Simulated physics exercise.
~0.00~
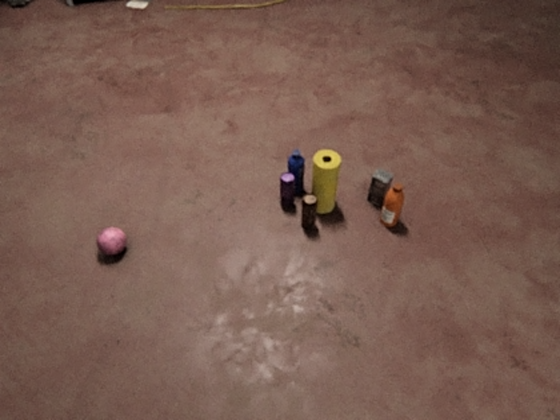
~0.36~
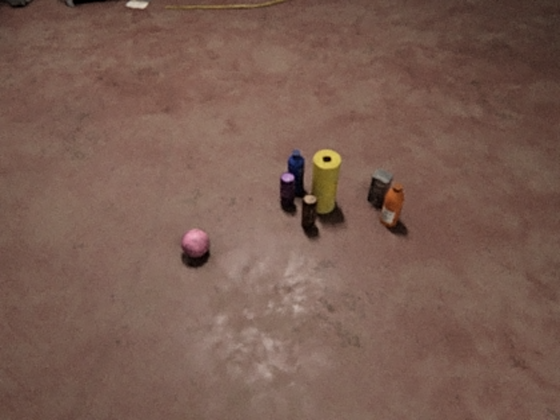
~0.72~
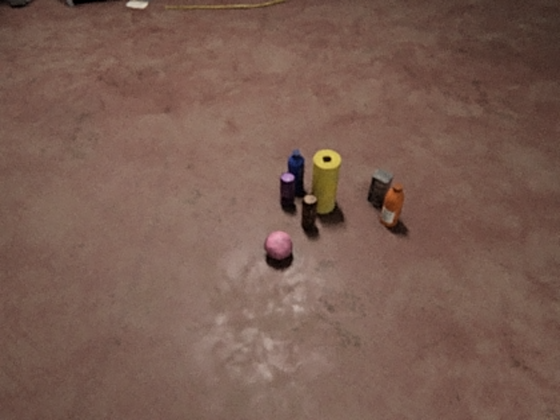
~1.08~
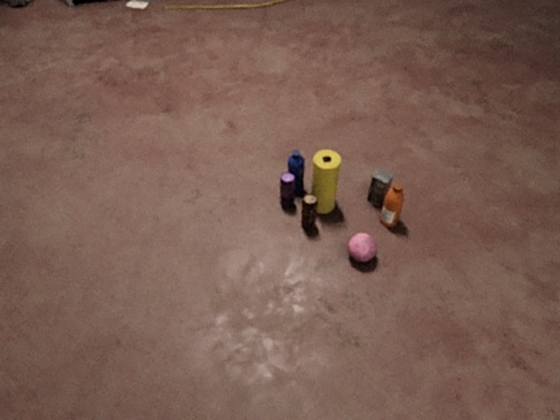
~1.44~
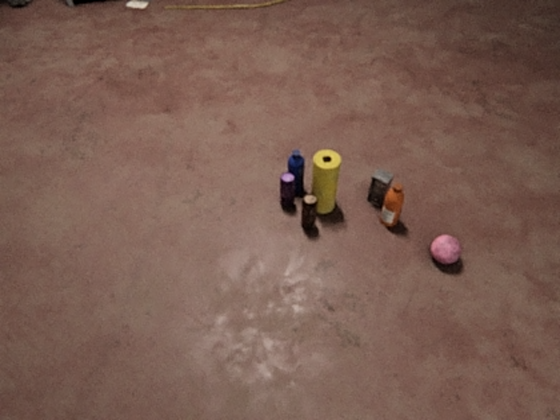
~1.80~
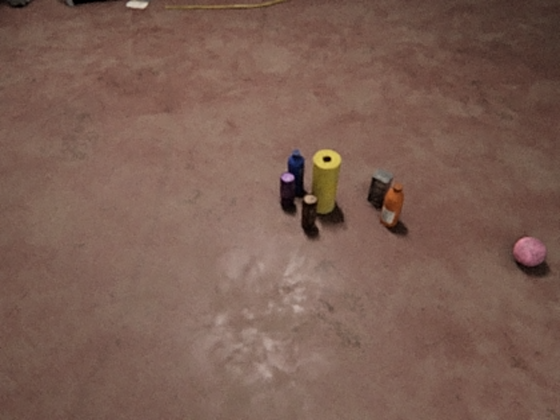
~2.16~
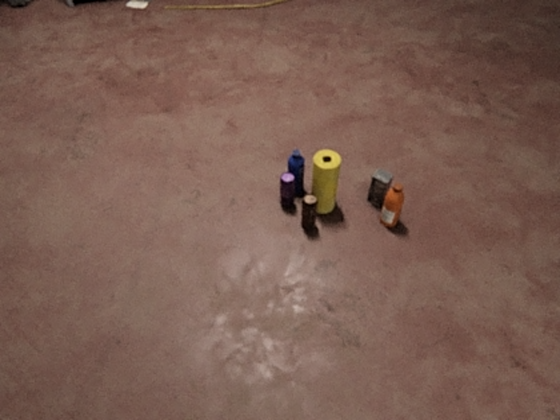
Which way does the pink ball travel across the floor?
The pink ball travels to the right, passing in front of the standing items.
On a reddish-brown floor, a pink ball rolls right past six standing items and leaves view.
